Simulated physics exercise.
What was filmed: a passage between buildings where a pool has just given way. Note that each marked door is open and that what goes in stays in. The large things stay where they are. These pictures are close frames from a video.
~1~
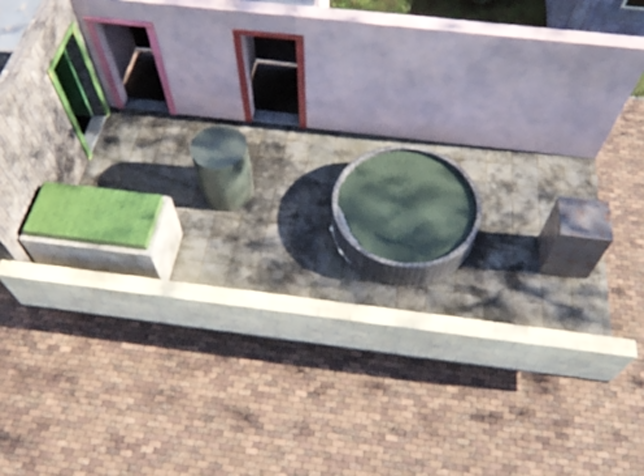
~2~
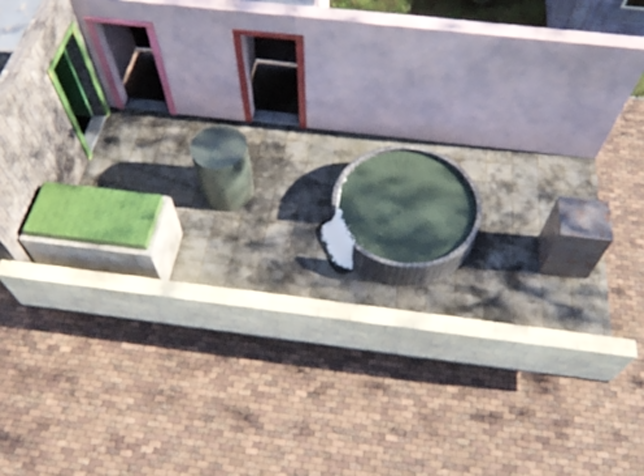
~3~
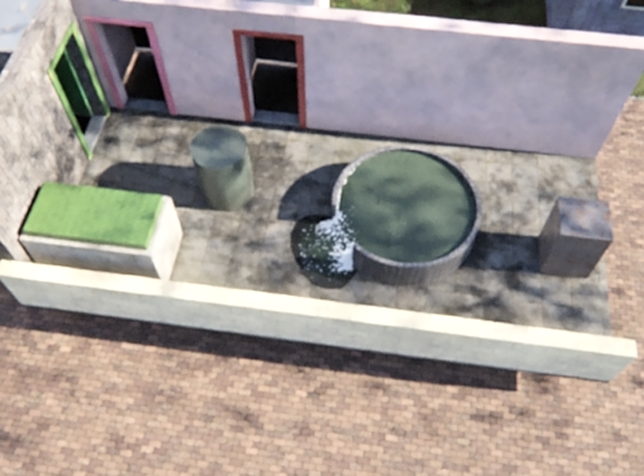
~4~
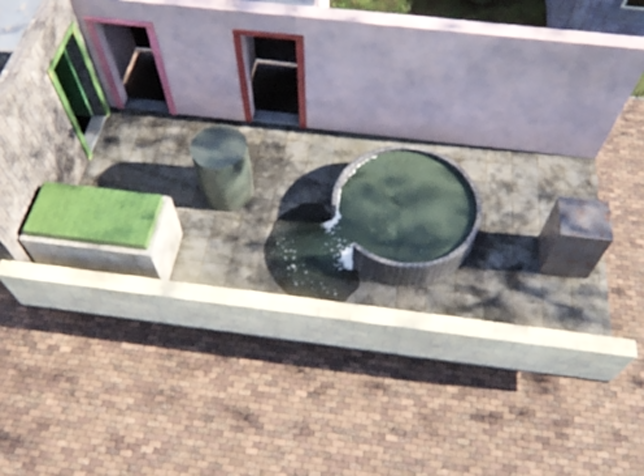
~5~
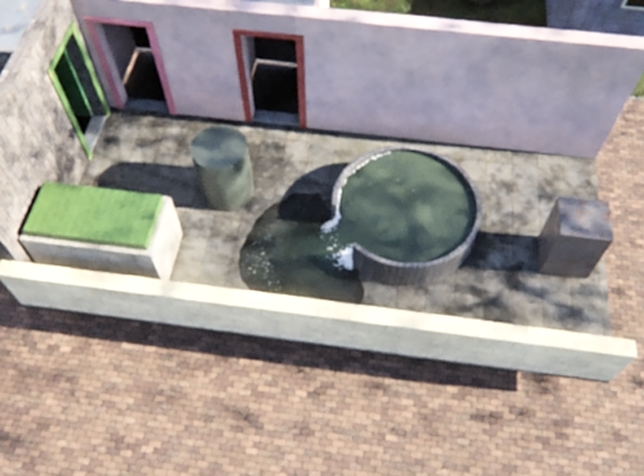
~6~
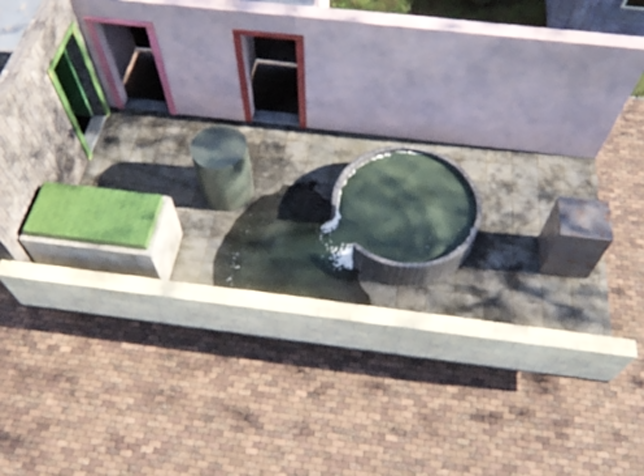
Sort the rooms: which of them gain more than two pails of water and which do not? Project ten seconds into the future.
The pink door gains more; the red door gains no more; the green door gains more.
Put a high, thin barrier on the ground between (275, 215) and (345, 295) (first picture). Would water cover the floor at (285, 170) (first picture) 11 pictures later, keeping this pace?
Swamped.
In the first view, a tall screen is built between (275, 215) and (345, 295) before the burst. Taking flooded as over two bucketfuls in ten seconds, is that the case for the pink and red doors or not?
I'd say the pink door keeps inside the limit, and the red door breaks the limit.
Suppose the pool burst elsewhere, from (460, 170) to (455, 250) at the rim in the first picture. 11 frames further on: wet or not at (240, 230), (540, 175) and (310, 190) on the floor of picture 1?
Point by point: Unwetted; soaked; unwetted.
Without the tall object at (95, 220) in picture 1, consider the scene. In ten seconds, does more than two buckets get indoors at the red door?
One by one: Red door takes less.
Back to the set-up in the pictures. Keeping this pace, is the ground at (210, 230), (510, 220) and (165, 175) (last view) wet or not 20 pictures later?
Result, in order: Waterlogged / unflooded / waterlogged.
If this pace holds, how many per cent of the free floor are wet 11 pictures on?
About 30 percent.
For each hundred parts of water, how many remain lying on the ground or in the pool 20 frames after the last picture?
That comes to around 100 in a hundred.
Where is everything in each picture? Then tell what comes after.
In the first picture, the round pool at (406, 205) is whole and still.
In the second picture, the front is at (346, 270), out from the gap at (342, 238).
In the third picture, the front is at (314, 279), out from the gap at (341, 239).
In the fourth picture, the front is at (272, 264), out from the gap at (341, 239).
In the fifth picture, the front is at (247, 274), out from the gap at (341, 239).
In the sixth picture, water pours out at (341, 239) and has run to a hidden place.
A moment on, water covers 20 % of the floor; the pink door not reached, the red door not reached, the green door not reached.
Next, water covers 30 % of the floor; the pink door not reached, the red door not reached, the green door not reached.
Then, water covers 45 % of the floor; the pink door not reached, the red door wet at the sill, nothing in, the green door wet at the sill, nothing in.
Later, water covers 70 % of the floor; the pink door over two buckets in, the red door wet at the sill, nothing in, the green door over two buckets in.
In the end, water covers 90 % of the floor; the pink door far over two buckets in, the red door under two buckets in, the green door over two buckets in.
